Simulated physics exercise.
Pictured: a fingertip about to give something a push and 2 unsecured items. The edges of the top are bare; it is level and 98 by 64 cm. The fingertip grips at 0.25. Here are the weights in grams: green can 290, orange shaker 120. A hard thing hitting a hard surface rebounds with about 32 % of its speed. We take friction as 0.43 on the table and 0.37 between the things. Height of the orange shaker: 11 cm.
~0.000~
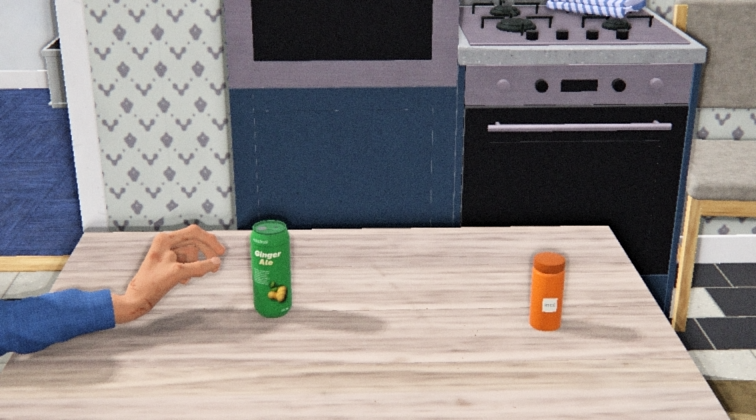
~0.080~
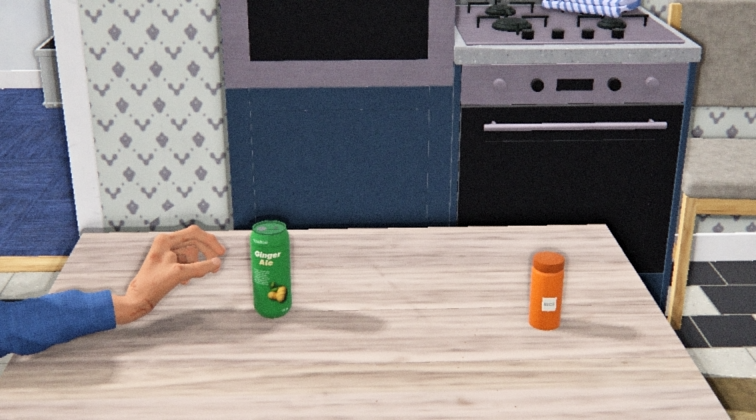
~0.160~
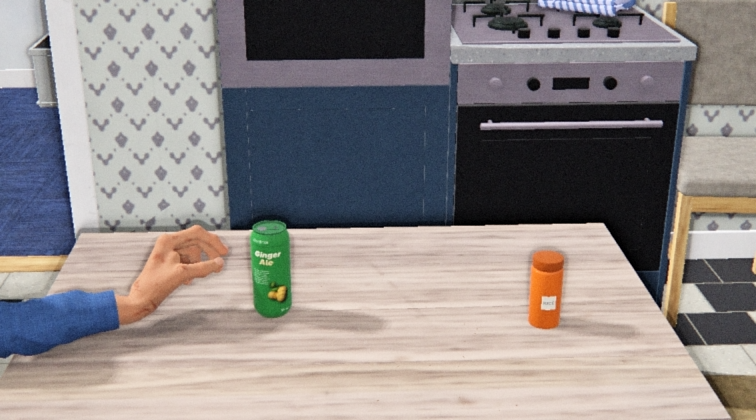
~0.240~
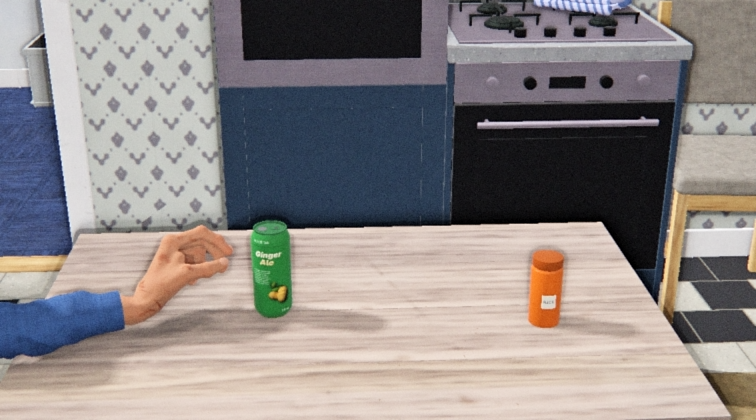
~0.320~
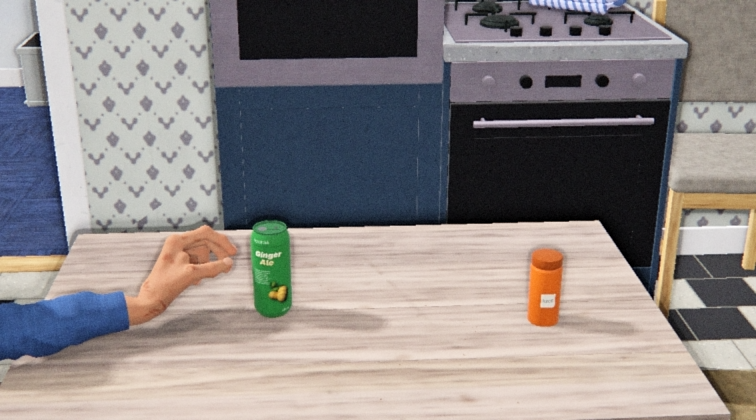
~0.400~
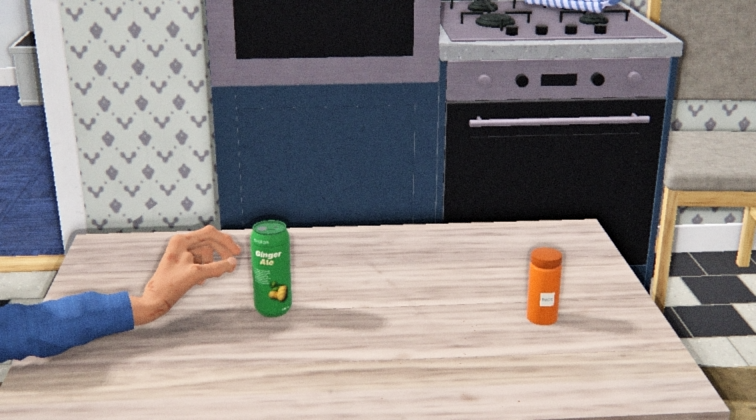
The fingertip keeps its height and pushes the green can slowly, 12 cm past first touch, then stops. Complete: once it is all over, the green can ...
... has toppled.
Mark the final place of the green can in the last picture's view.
(345, 291).
After 1.00 s, 7 cm of travel; green can 16° off upright near (285, 266).
After 1.40 s, 10 cm of travel; green can 64° off upright near (325, 276).
After 1.60 s, 12 cm of travel; green can on its side near (345, 291).
In the end (2.8 s), toppled on the table, green can; orange shaker under 5 cm from the start. At the end, from the last picture's camera, green can near (345, 291).
